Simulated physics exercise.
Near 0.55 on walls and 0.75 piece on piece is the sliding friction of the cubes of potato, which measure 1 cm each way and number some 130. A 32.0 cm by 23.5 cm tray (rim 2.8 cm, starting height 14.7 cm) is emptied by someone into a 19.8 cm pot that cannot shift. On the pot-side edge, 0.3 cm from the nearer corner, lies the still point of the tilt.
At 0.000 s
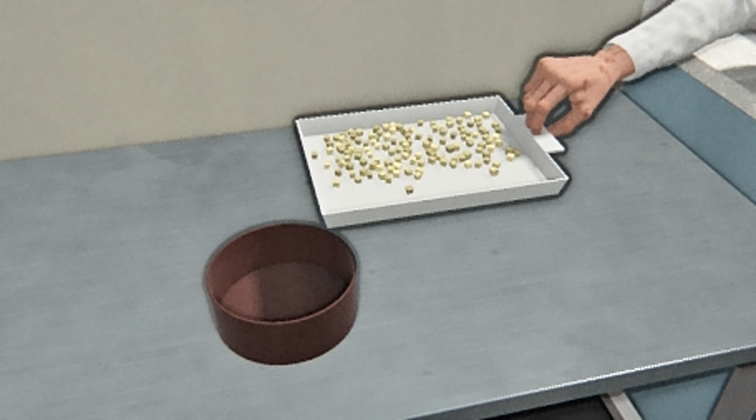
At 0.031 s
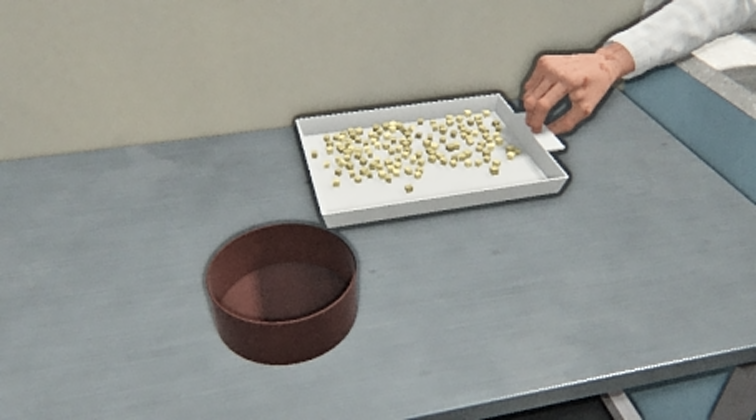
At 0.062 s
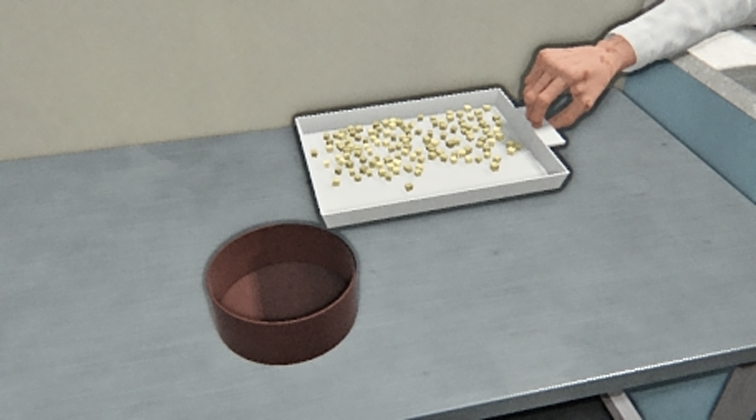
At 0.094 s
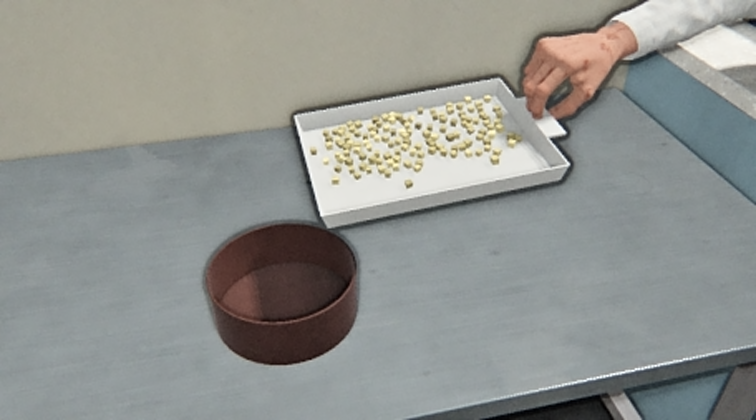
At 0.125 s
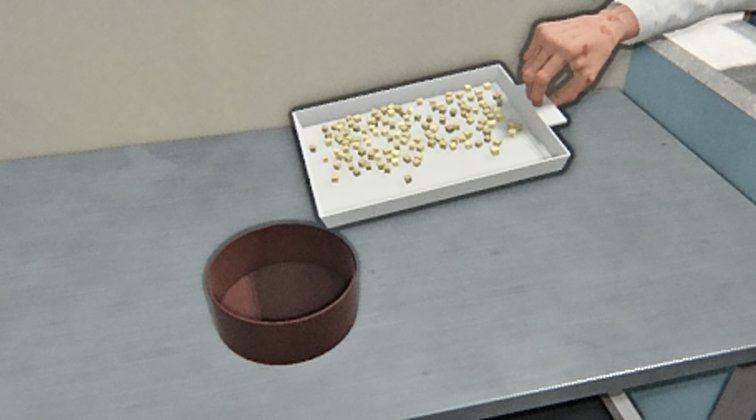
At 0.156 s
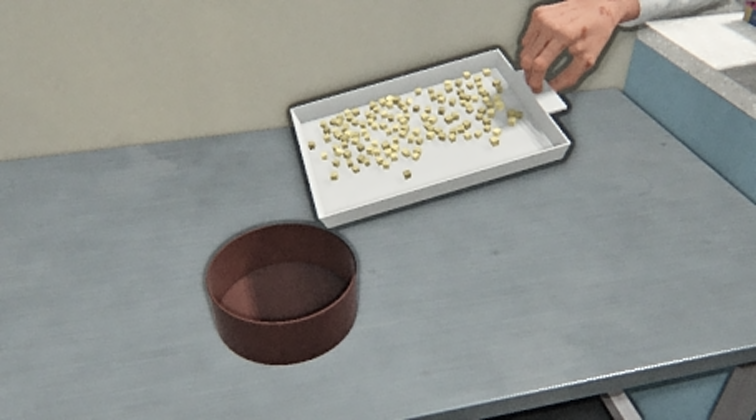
A white tray of small yellowish pieces tilts as a hand raises its right side.
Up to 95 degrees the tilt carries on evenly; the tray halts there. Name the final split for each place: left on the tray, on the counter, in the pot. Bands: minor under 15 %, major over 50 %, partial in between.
Left on the tray: Minor, counter: Minor, pot: Major.
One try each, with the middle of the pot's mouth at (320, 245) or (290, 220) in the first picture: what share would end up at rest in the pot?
About 40 and 5 per cent.
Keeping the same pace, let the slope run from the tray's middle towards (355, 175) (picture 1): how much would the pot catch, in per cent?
My best guess is some 35 per cent.
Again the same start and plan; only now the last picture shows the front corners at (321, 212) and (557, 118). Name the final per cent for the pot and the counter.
You'd end with pot at 15 and counter at 80.
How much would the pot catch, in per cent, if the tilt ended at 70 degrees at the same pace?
Roughly 70 %.
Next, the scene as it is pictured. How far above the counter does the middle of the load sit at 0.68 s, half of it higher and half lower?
Median height: Approx. 20 cm.
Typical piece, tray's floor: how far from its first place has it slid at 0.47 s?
2 cm.
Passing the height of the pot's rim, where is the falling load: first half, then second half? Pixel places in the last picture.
Roughly (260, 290) to begin with, later roughly (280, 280).
After 0.47 s, tilt 53 degrees; the tray holds 100 %, the pot 0 %.
After 0.68 s, tilt 80 degrees; the tray holds 90 %, the pot 0 %.
After 1.01 s, tilt 95 degrees; the tray holds 5 %, the pot 90 %.
At rest (1.9 s), tray 0 %, counter 5 %, pot 95 %.
